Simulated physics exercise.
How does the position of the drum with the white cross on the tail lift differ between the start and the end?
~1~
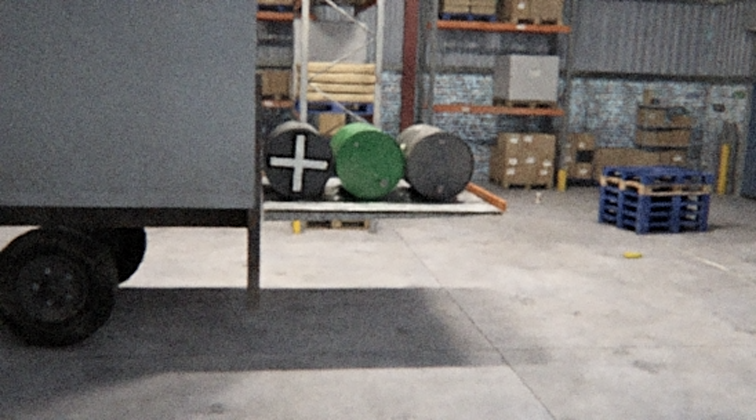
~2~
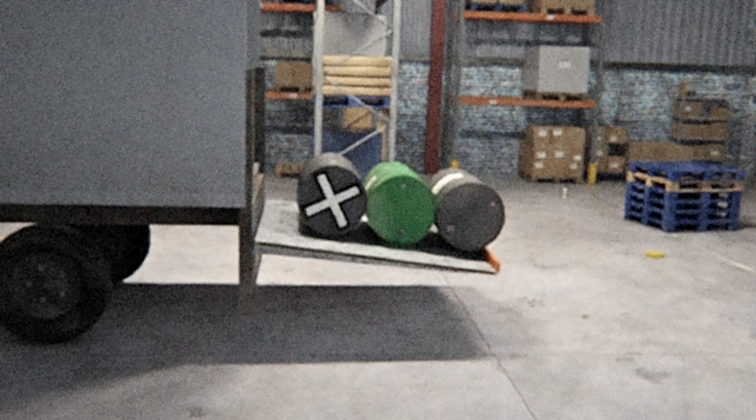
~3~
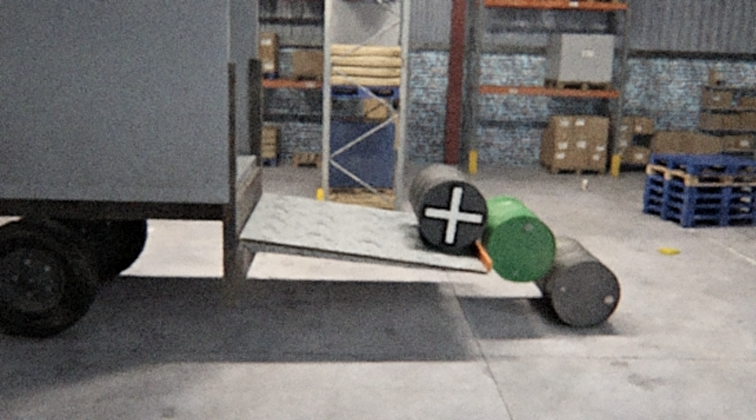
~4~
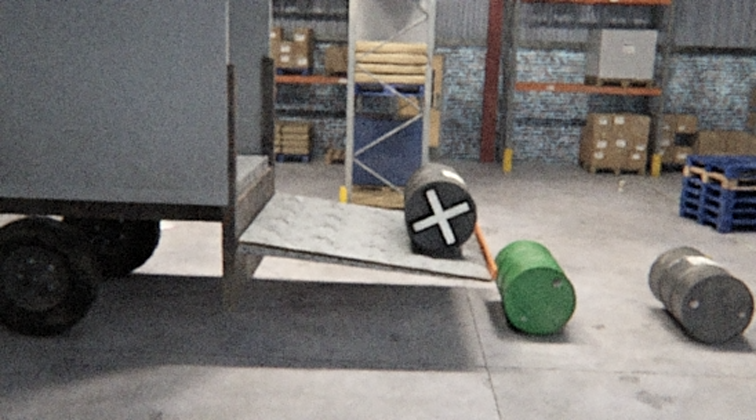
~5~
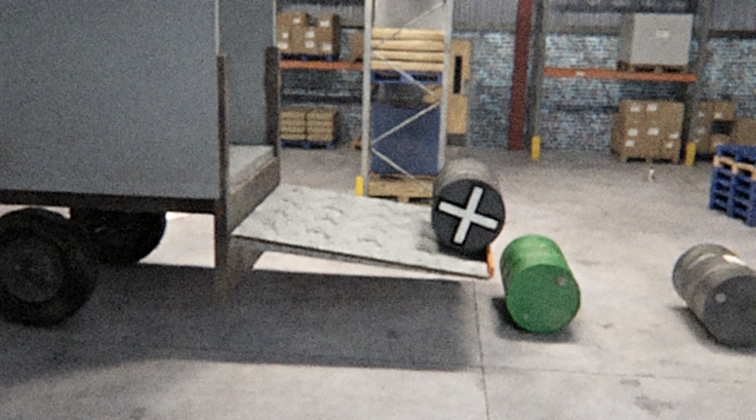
At the start it lies on the raised plate near the truck body, to the left of the other two drums. At the end it is further right and lower, near the outer edge of the tilted plate.
Three drums lying on a truck's tail lift roll right as the plate sinks and tilts; the dark grey one and then the green one drop over its edge to the floor, while the white-crossed drum rolls back slightly, then returns towards the edge, still on the plate.
